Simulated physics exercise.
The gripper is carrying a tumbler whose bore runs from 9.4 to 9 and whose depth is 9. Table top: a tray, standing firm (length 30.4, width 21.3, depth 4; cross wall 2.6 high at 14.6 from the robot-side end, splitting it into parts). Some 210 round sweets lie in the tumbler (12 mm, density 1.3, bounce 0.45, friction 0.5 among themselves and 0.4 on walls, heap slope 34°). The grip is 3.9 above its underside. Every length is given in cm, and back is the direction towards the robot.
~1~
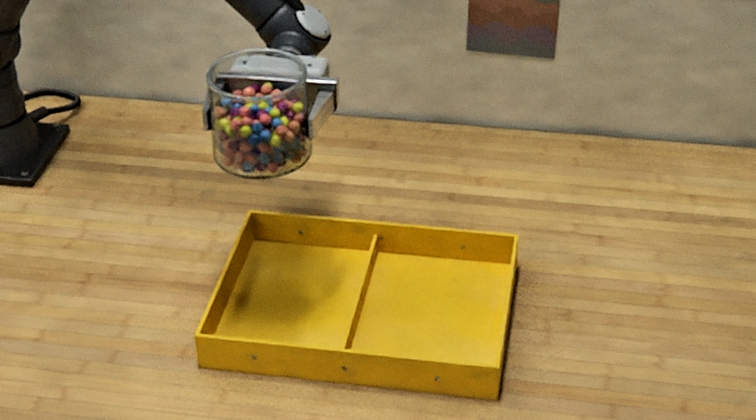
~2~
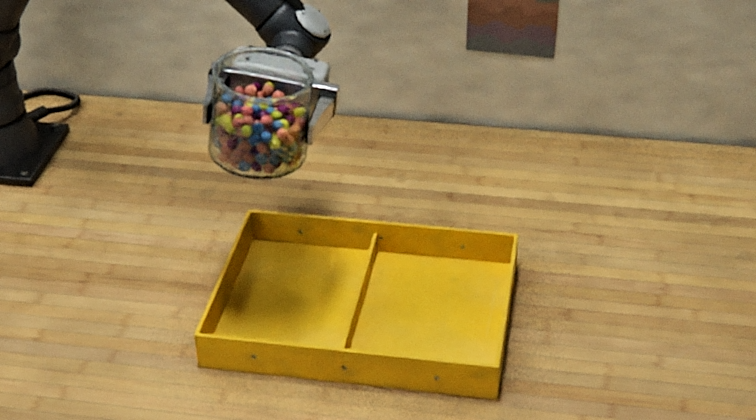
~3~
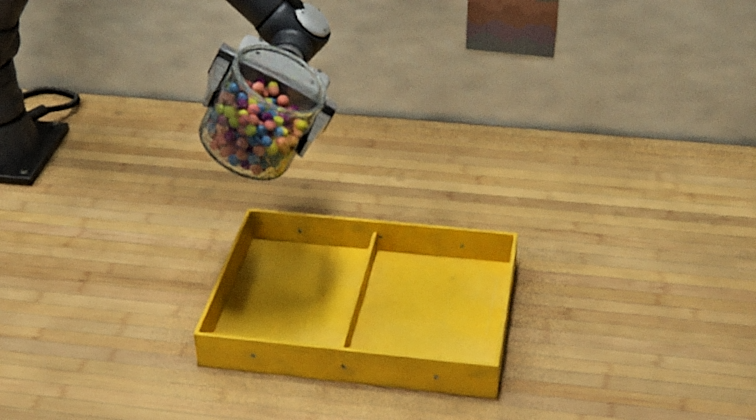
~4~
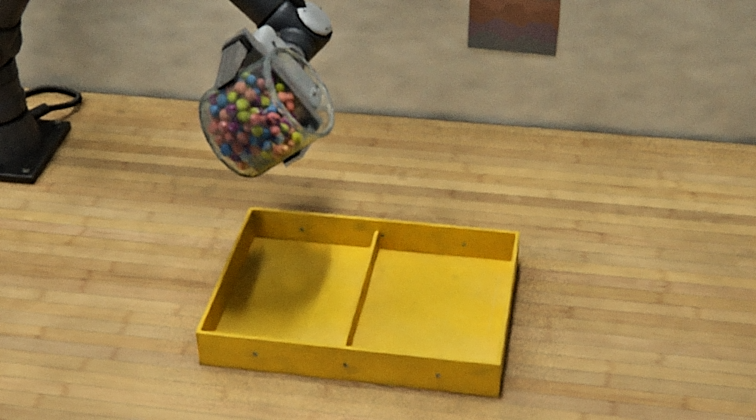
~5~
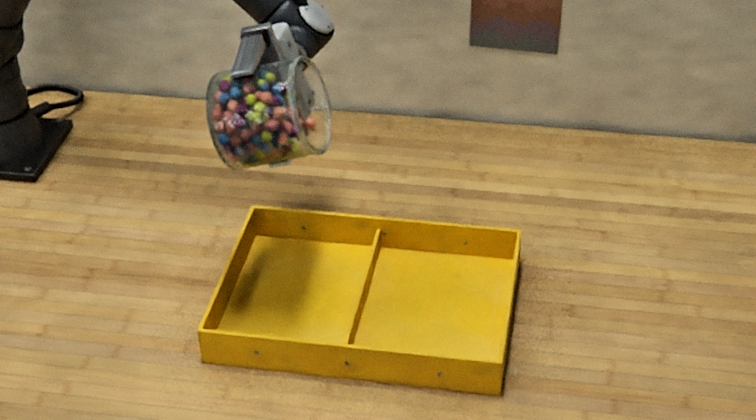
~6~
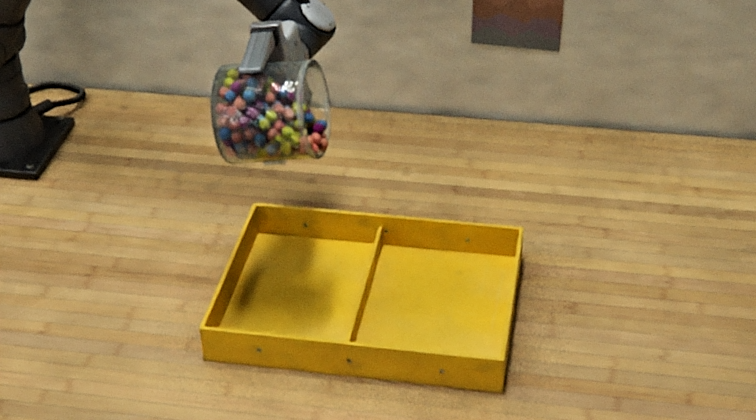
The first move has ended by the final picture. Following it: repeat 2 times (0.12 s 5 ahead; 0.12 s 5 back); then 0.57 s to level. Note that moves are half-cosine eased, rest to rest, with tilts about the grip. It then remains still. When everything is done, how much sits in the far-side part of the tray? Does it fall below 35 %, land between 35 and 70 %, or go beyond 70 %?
It lands between 35 and 70 %.
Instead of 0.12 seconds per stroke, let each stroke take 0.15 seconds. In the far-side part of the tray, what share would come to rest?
45 %.
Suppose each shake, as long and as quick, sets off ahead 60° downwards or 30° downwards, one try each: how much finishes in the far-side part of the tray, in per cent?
First try about 20 %, second try about 35 %.
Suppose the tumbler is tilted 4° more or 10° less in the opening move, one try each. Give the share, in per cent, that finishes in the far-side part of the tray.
Estimates: 75 % then 40 %.
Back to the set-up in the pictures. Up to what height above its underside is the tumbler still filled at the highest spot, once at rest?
3.5 cm.
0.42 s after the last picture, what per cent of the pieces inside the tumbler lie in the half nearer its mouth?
Share in the mouth half: About 80 %.
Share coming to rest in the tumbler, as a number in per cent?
About 30 %.
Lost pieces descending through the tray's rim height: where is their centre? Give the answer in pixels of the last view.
I'd put it somewhere near (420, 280).
Then, 0.42 s later, tilted 81° forward, highest piece 24 above the table; 102 in the tumbler, 86 in the far-side part, 11 in the robot-side part, 9 in flight or on a rim.
Then, 0.84 s later, tilted 24° forward, highest piece 27 above the table; 122 in the far-side part, 59 in the tumbler, 25 in the robot-side part, 2 on the table or floor.
Then, 1.25 s later, level, highest piece 24 above the table; 122 in the far-side part, 59 in the tumbler, 25 in the robot-side part, 2 on the table or floor.
Then, 2.30 s later, level, highest piece 24 above the table; 122 in the far-side part, 59 in the tumbler, 25 in the robot-side part, 2 on the table or floor.
At rest, 122 in the far-side part, 59 in the tumbler, 25 in the robot-side part, 2 on the table or floor. That is 59 % in the far-side part of the tray.
